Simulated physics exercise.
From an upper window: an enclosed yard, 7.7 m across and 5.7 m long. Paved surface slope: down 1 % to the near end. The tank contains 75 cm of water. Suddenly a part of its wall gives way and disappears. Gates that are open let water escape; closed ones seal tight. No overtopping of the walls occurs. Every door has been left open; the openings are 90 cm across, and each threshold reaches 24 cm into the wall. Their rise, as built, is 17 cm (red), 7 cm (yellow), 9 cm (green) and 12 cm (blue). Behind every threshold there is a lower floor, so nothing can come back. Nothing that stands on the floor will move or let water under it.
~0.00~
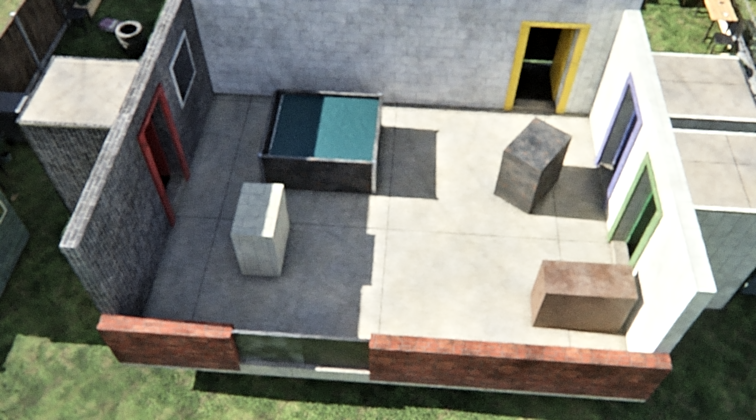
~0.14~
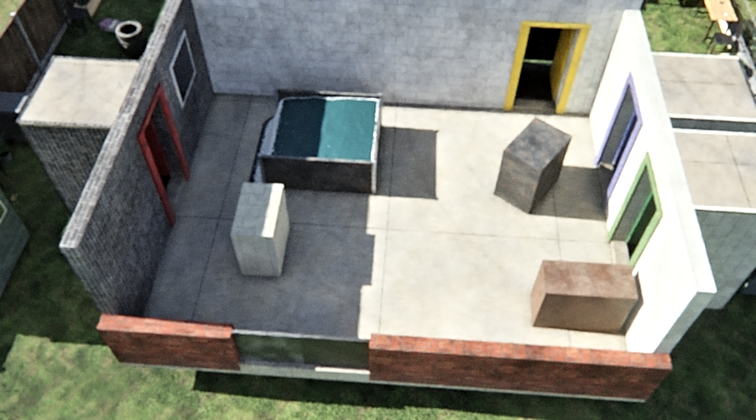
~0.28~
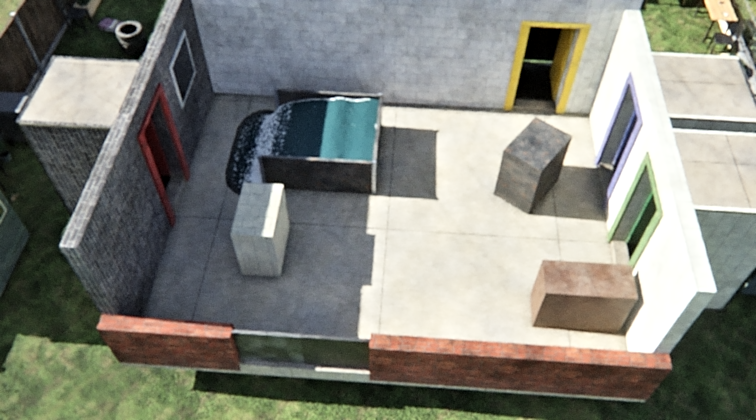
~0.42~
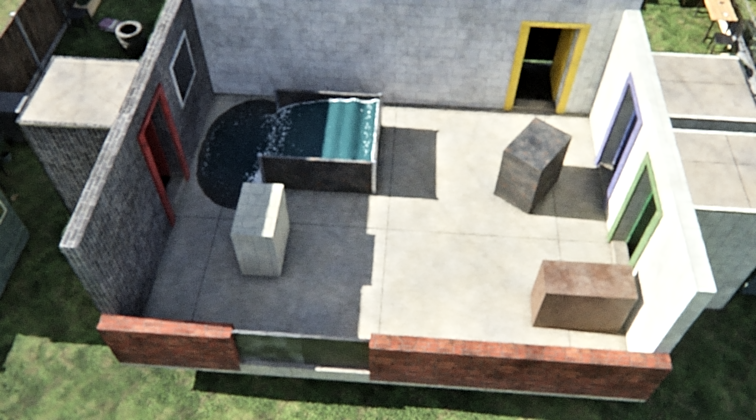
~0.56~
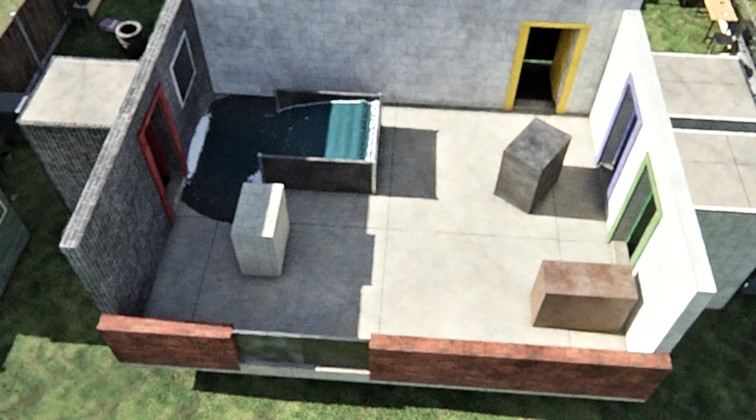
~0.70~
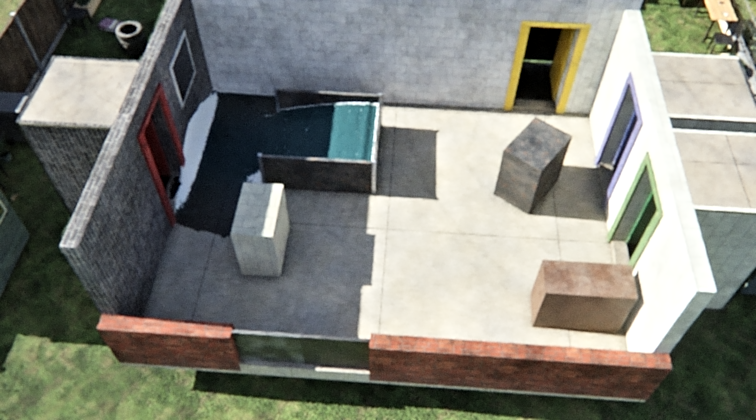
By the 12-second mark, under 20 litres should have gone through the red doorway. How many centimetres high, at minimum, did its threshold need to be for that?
It needed to be about 25 cm high.
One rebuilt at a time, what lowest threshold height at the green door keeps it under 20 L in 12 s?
The green door needs around 7.5 cm.
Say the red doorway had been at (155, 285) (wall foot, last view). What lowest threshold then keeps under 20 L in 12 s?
Around 14.5 cm would do it.
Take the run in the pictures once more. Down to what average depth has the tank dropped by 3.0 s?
Near 14 cm, averaged.
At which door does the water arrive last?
Final door: Green.
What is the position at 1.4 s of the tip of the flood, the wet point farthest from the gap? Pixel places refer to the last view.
I'd put the front's tip around (145, 312).
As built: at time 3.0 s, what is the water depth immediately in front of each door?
Centimetres: Red = 18, yellow = 0, green = 0, blue = 0.
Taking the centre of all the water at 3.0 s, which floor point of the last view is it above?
Around (263, 179).
After 1.4 s water covers 15 % of the floor, deepest (57 cm) near (214, 96); 29 cm at the red door, 14 litres in over its 17 cm threshold.
After 3.0 s water covers 35 % of the floor, deepest (30 cm) near (139, 332); 18 cm at the red door, 64 litres in over its 17 cm threshold.
After 12.0 s water covers 95 % of the floor, deepest (12 cm) near (389, 360); 5 cm at the red door, 67 litres in over its 17 cm threshold.
At the red door as built, the water arrived by 0.7 s and peaked near 30 cm at 1.6 s.
Run again over the same 12 s with other heights there, 39 litres in over 21.5 cm, 9 litres over 29 cm. The limit of 20 litres is kept from about 25 cm up.
